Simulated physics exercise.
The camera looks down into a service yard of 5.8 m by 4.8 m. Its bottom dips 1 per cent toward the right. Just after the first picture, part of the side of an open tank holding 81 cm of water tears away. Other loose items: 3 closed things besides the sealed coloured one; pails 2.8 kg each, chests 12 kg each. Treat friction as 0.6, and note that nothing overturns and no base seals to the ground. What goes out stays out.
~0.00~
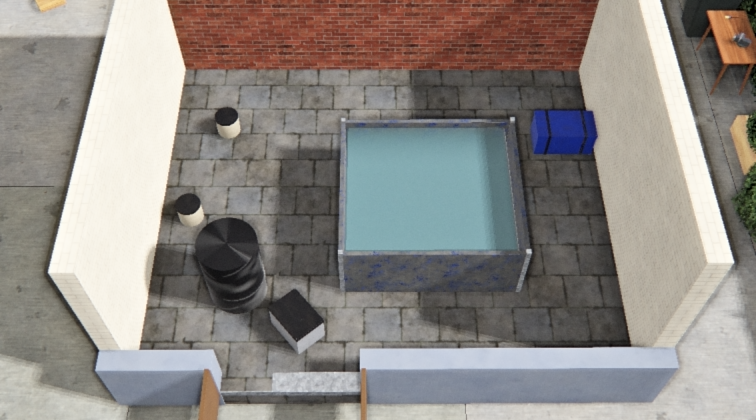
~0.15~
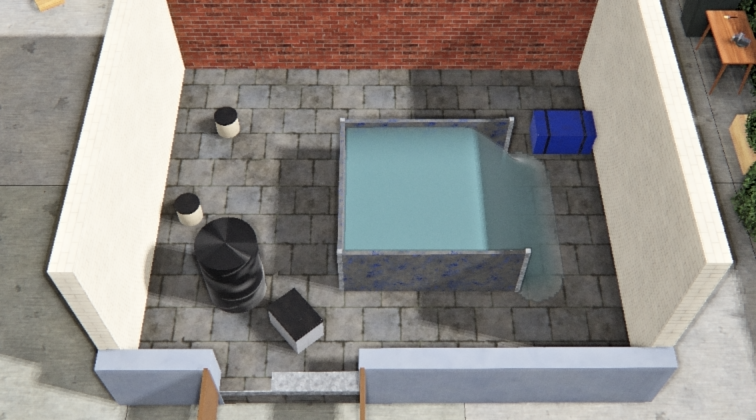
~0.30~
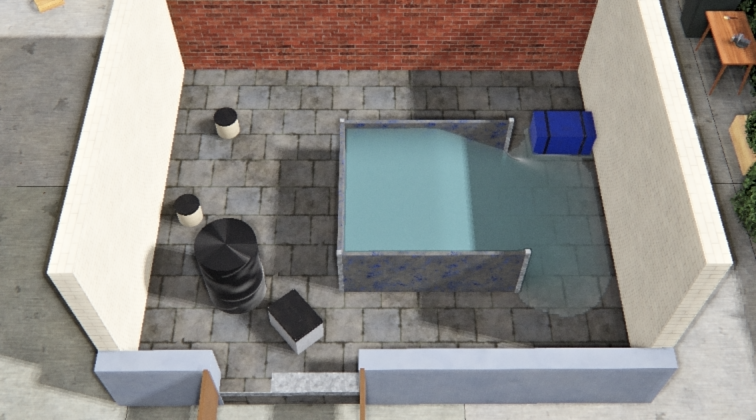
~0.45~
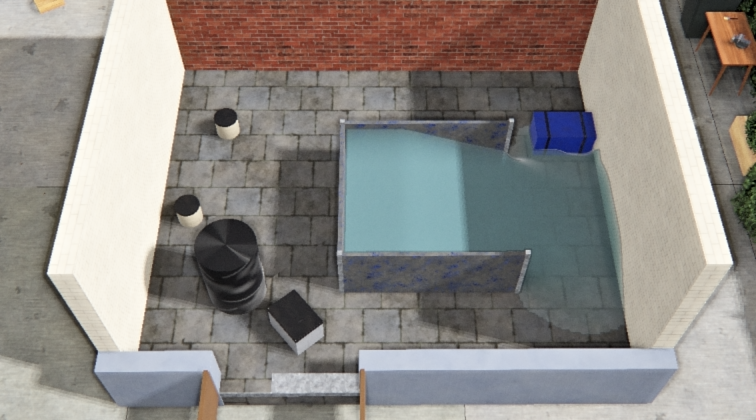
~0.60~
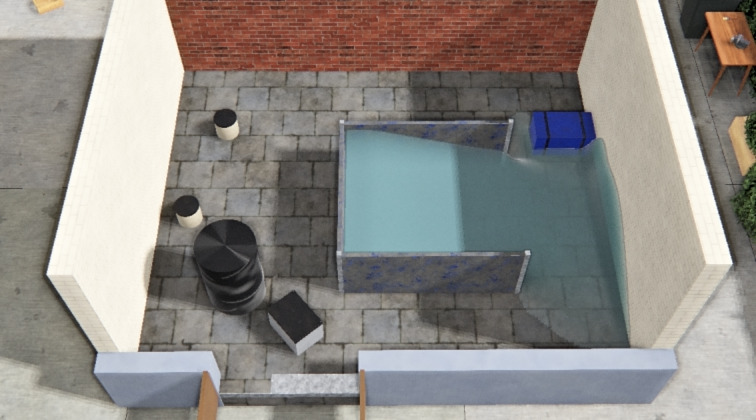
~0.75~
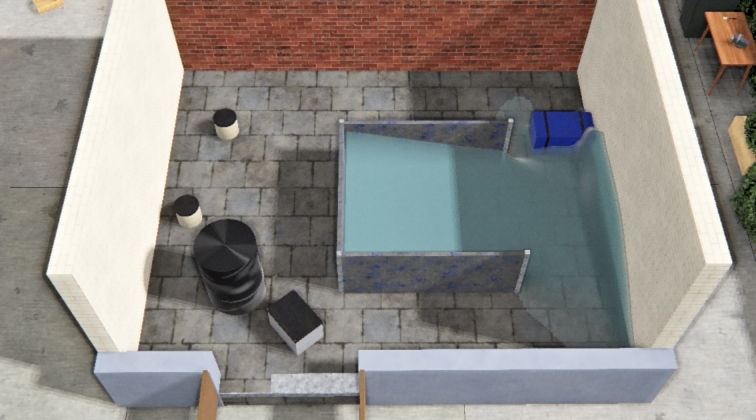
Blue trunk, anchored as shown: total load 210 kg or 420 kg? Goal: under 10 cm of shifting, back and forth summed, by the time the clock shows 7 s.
Looks to me like only the heftier choice suffices.
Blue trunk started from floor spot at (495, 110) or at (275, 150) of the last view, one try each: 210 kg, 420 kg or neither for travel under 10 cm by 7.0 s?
Taking the two tries in order, even the light one works and even the light one works.
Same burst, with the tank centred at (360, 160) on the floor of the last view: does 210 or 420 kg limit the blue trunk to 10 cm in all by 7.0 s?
In that case, simply put, the lighter one does it.
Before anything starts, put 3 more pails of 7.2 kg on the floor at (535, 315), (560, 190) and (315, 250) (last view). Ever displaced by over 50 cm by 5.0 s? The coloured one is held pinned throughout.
In that order: Farther, then farther, then not as far.
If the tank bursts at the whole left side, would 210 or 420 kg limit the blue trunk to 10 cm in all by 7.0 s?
Under that change, the lighter pick does it.
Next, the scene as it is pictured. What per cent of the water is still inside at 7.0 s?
Around 94 % of the water.
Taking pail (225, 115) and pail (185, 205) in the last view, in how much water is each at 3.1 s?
0 and 0 cm.
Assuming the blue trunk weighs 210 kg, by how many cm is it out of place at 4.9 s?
Close to 80 centimetres.
After 1.4 s the blue trunk would be 13 cm from its start with 210 kg and 0 cm from its start with 420 kg; 21 cm of water round it then.
After 3.1 s the blue trunk would be 74 cm from its start with 210 kg and 0 cm from its start with 420 kg; 14 cm of water round it then.
After 4.9 s the blue trunk would be 74 cm from its start with 210 kg and 0 cm from its start with 420 kg; 15 cm of water round it then.
After 7.0 s the blue trunk would be 74 cm from its start with 210 kg and 0 cm from its start with 420 kg; 13 cm of water round it then.
